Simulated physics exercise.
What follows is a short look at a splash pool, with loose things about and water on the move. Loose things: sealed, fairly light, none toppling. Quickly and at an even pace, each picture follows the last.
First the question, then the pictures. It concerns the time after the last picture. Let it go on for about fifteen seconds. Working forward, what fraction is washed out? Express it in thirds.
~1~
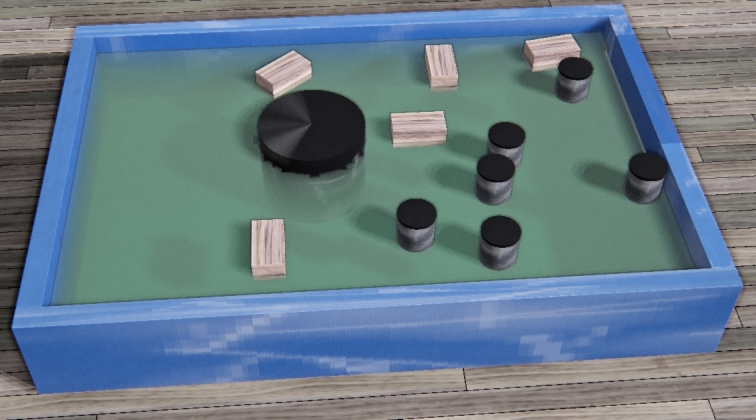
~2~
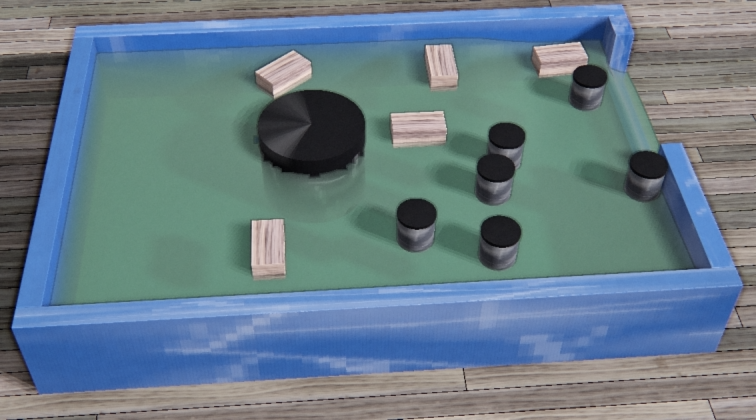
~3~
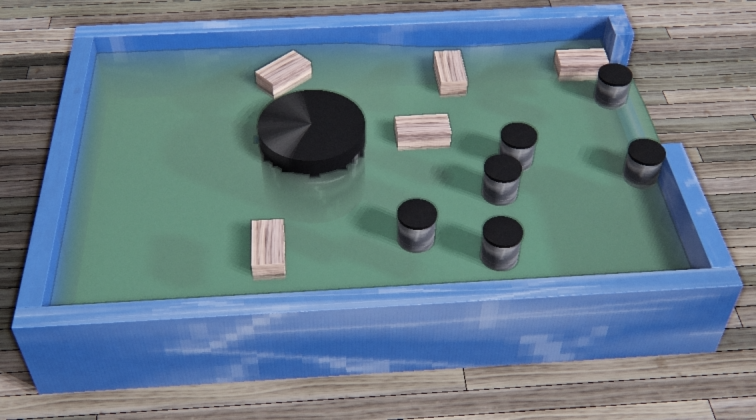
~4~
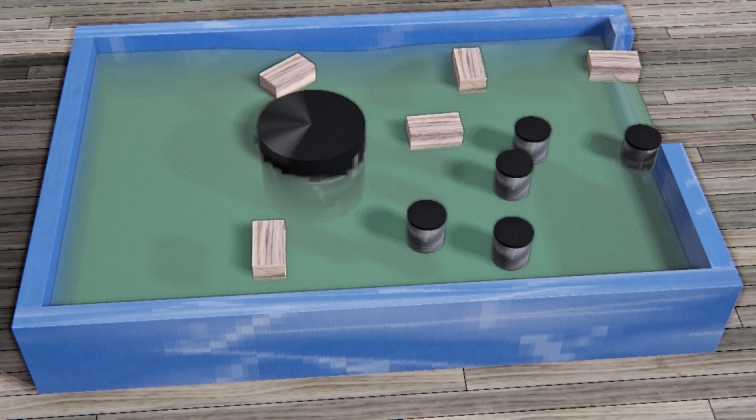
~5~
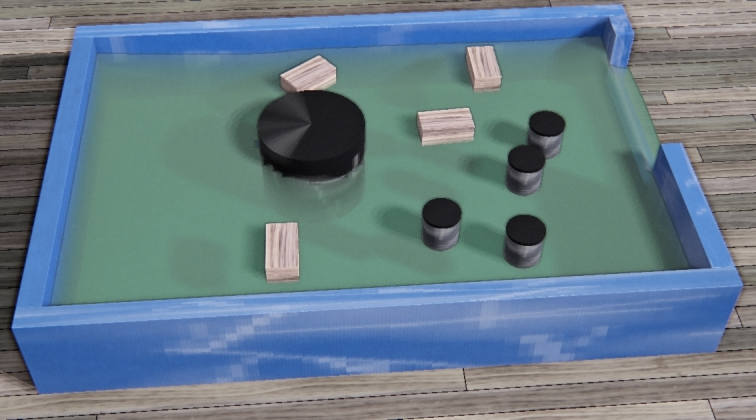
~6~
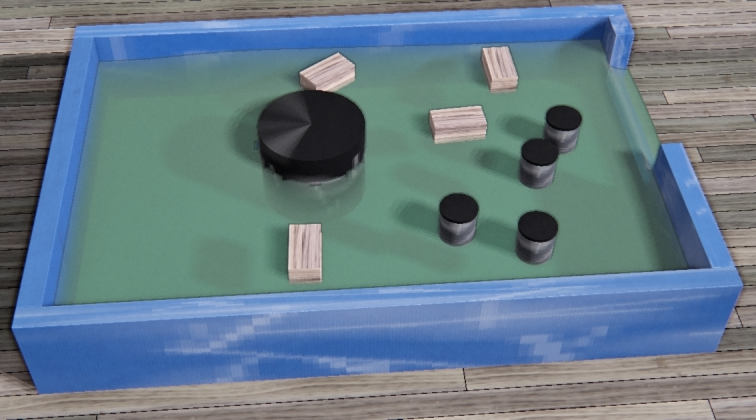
It comes to two thirds or above.
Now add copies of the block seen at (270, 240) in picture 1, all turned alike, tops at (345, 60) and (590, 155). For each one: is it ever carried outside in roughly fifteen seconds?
In order, the first is escaping and the second is escaping.
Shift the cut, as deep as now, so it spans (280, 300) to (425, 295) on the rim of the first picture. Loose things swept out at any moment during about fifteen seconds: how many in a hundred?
50 per cent.
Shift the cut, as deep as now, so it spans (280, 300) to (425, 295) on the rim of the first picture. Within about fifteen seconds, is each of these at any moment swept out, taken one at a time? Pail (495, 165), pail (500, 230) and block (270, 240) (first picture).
The first one exits, the second exits, the third exits.
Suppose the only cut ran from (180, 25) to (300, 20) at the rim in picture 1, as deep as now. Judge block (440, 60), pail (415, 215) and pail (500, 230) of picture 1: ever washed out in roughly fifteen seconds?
Each object, in the order asked: Flushed / not flushed / not flushed.
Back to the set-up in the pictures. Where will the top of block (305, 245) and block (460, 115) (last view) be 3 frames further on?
The first should be near (354, 246), the second near (505, 114).
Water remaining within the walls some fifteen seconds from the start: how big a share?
I'd estimate some 50 percent of the water stays.
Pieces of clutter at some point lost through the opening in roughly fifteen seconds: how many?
9.
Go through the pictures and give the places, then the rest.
The first frame shows a pail at (507, 134), afloat; a block at (442, 60) floats; 0 of 11 have shifted.
The second frame shows a pail at (507, 135) floats; a block at (442, 60) floats; 2 of 11 have shifted.
The third frame shows a pail at (519, 135) floats, close to its start; a block at (451, 66), afloat, close to its start; 5 of 11 have shifted.
The fourth frame shows a pail at (533, 128) floats, close to its start; a block at (470, 63), afloat, close to its start; 9 of 11 have shifted.
The fifth frame shows a pail at (547, 123), afloat, close to its start; a block at (484, 62), afloat, close to its start; 11 of 11 have shifted.
The sixth frame shows a pail at (564, 117), afloat, a stride from its start; a block at (500, 62) floats, a stride from its start; 11 of 11 have shifted.
A moment on, 3 of 11 are out; 8 afloat.
Next, 7 of 11 are out; 4 afloat.
Later, 8 of 11 are out; 3 afloat.
In the end, 9 of 11 are out; 2 afloat.
